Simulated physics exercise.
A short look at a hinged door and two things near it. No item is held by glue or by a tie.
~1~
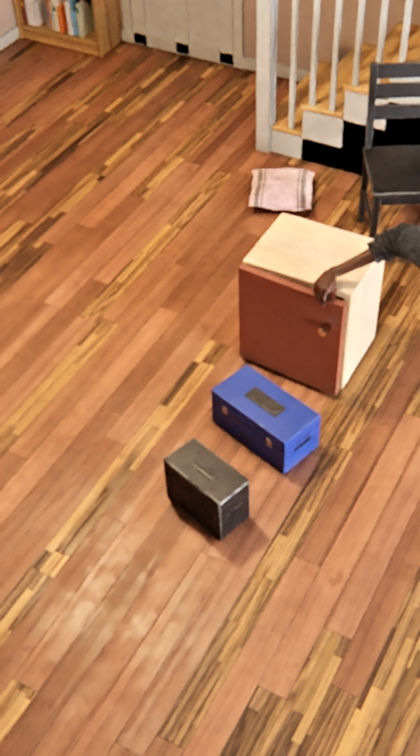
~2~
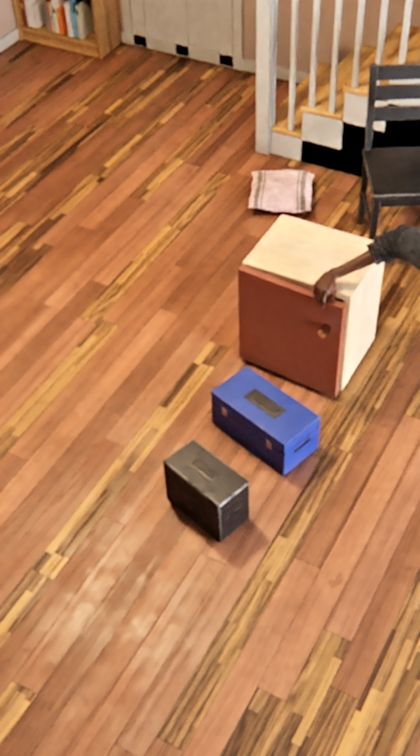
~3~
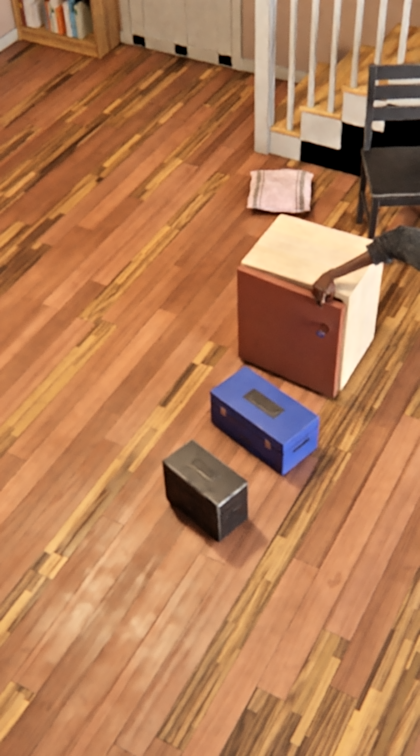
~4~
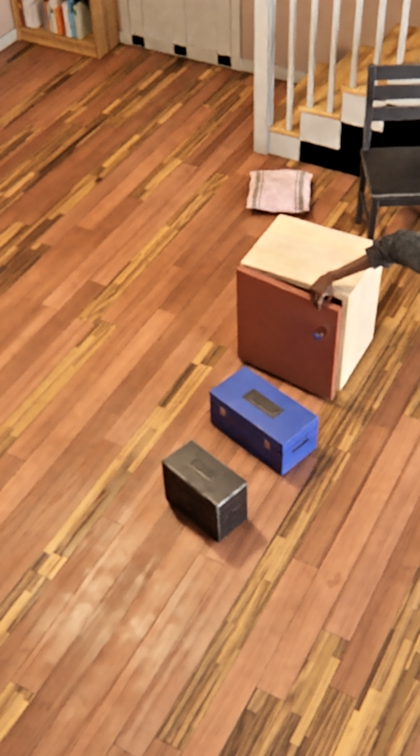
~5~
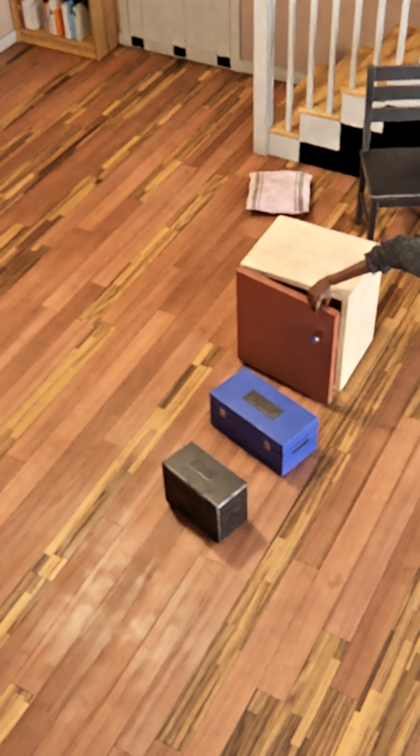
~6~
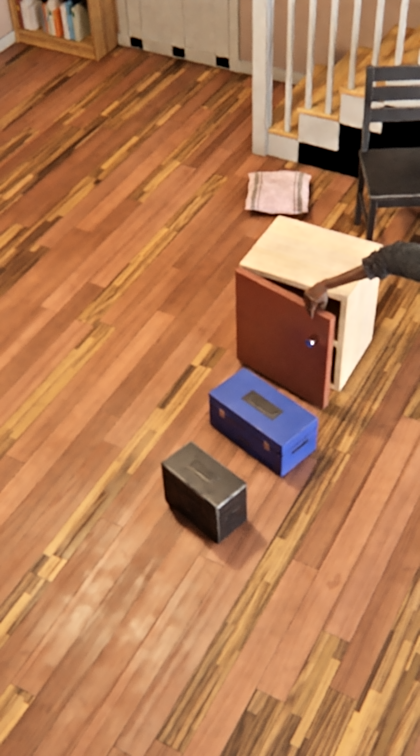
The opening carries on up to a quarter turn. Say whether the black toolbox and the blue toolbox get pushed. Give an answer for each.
In the end the black toolbox is reached and moved, the blue toolbox is reached and moved.
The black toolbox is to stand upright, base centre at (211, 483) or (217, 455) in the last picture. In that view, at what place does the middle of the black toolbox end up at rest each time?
(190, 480) and (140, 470).
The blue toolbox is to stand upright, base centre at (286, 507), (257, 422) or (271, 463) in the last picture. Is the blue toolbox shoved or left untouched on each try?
Taking the spots in the order given, it goes unhit; takes a hit; takes a hit.
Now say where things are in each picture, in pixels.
Door 4° open; black toolbox (207, 488); blue toolbox (265, 418); door (287, 334), in the first frame.
Door 4° open; blue toolbox (264, 420); door (287, 336), in the second frame.
Door 5° open; black toolbox (205, 490); door (285, 336), in the third frame.
Door 7° open; blue toolbox (263, 420); door (283, 337), in the fourth frame.
Door 9° open; black toolbox (205, 491); door (282, 340), in the fifth frame.
Door 13° open; black toolbox (204, 492); blue toolbox (262, 421); door (279, 342), in the sixth frame.
Then, 1.00 s on from there, door 47° open; black toolbox at rest near (204, 492); blue toolbox displaced a little near (241, 430).
Then, 1.54 s on from there, door 65° open; black toolbox at rest near (204, 492); blue toolbox displaced a little near (208, 439).
Then, 1.86 s on from there, door 76° open; black toolbox displaced a little near (201, 495); blue toolbox displaced about its own width near (193, 443).
In the end, the black toolbox gets knocked, near (200, 496); the blue toolbox gets knocked, near (186, 445).
